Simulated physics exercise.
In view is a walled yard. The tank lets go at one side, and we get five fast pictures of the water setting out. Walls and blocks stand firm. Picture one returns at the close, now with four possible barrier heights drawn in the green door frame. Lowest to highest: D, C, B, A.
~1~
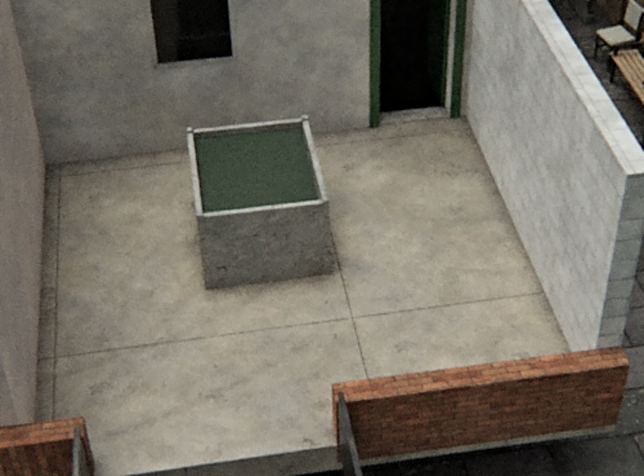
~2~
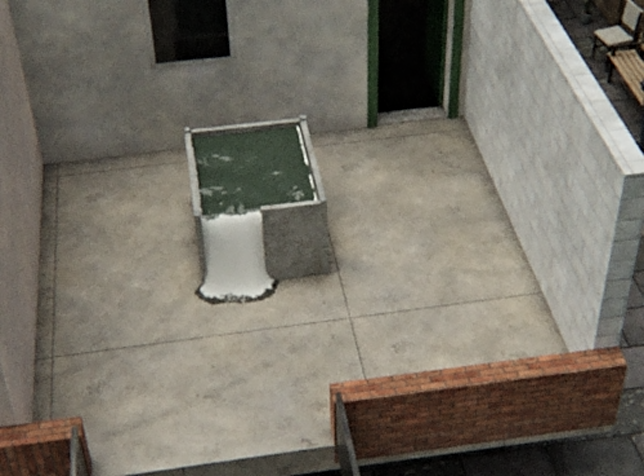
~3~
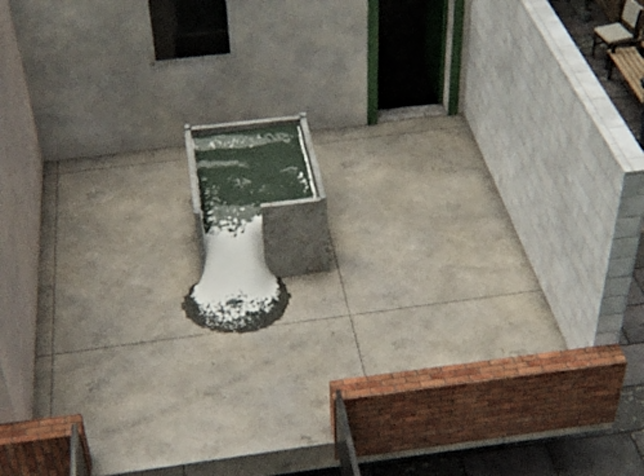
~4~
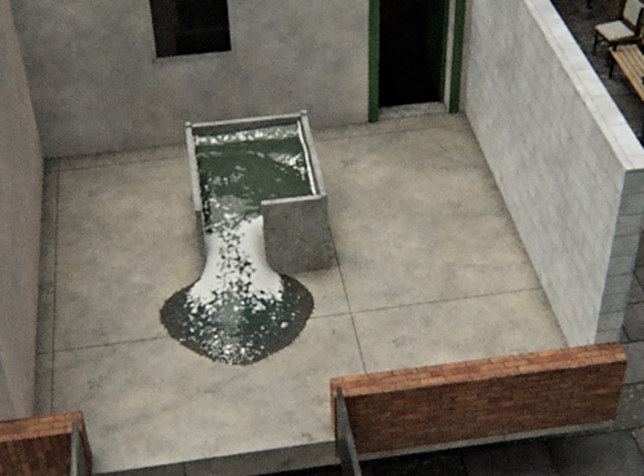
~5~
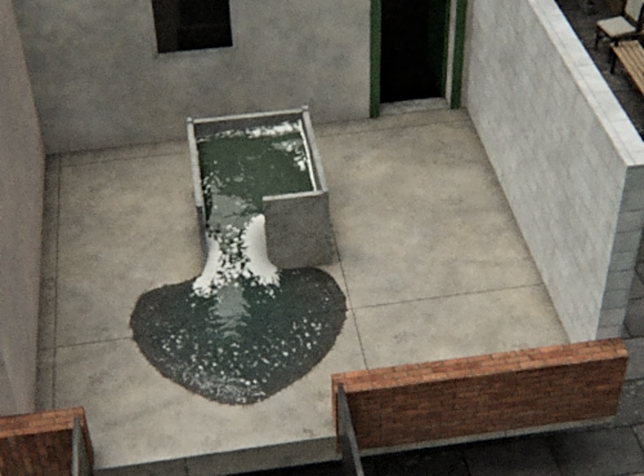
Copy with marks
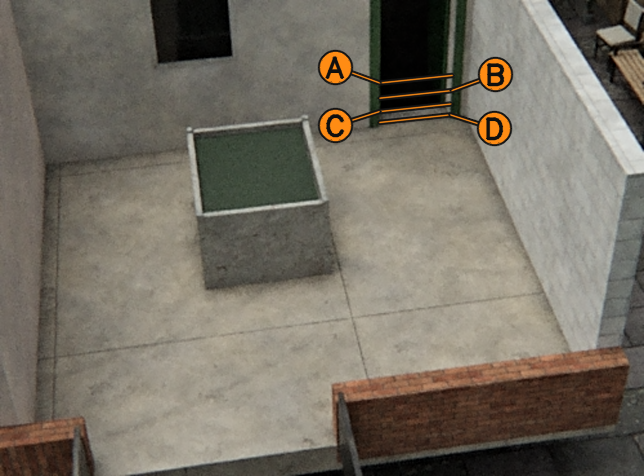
Water pours from the front of a raised tank and spreads across the yard floor.
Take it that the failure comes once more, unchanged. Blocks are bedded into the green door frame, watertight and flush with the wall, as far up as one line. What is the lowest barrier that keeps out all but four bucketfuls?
Choose D.
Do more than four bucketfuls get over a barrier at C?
No.
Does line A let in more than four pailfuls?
No, that is safe.
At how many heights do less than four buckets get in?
All of the four.
On the marked copy, A at (416, 79); B at (415, 94); C at (415, 107); D at (414, 118); from the bottom up D, C, B, A.
If A is chosen, nothing gets over.
If B is chosen, nothing gets over.
If C is chosen, nothing gets over.
If D is chosen, nothing gets over.
